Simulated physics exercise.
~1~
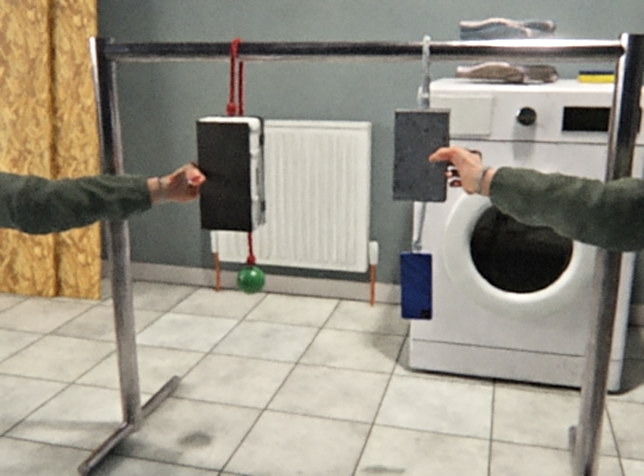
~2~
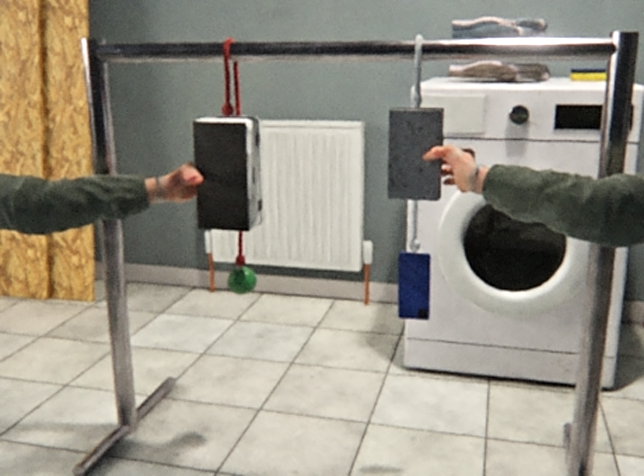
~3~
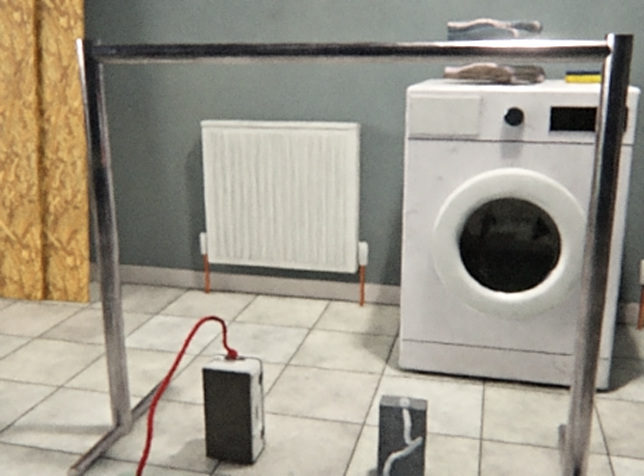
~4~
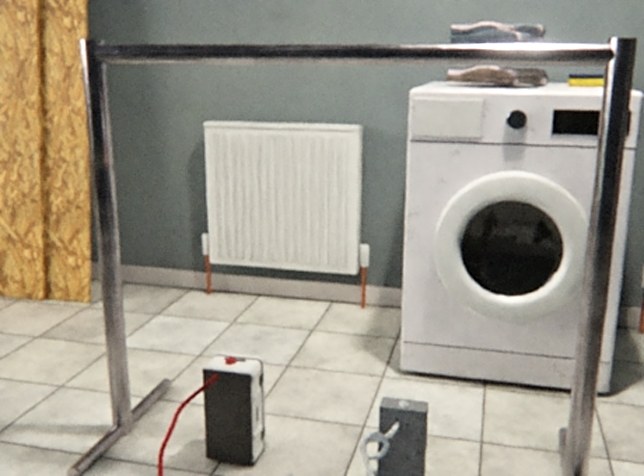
Two hands held a white case and a gray paver hung on ropes from a metal rail, with a small green thing and a blue one dangling below, then let go, and both ropes slipped off as the case and paver dropped to the floor.
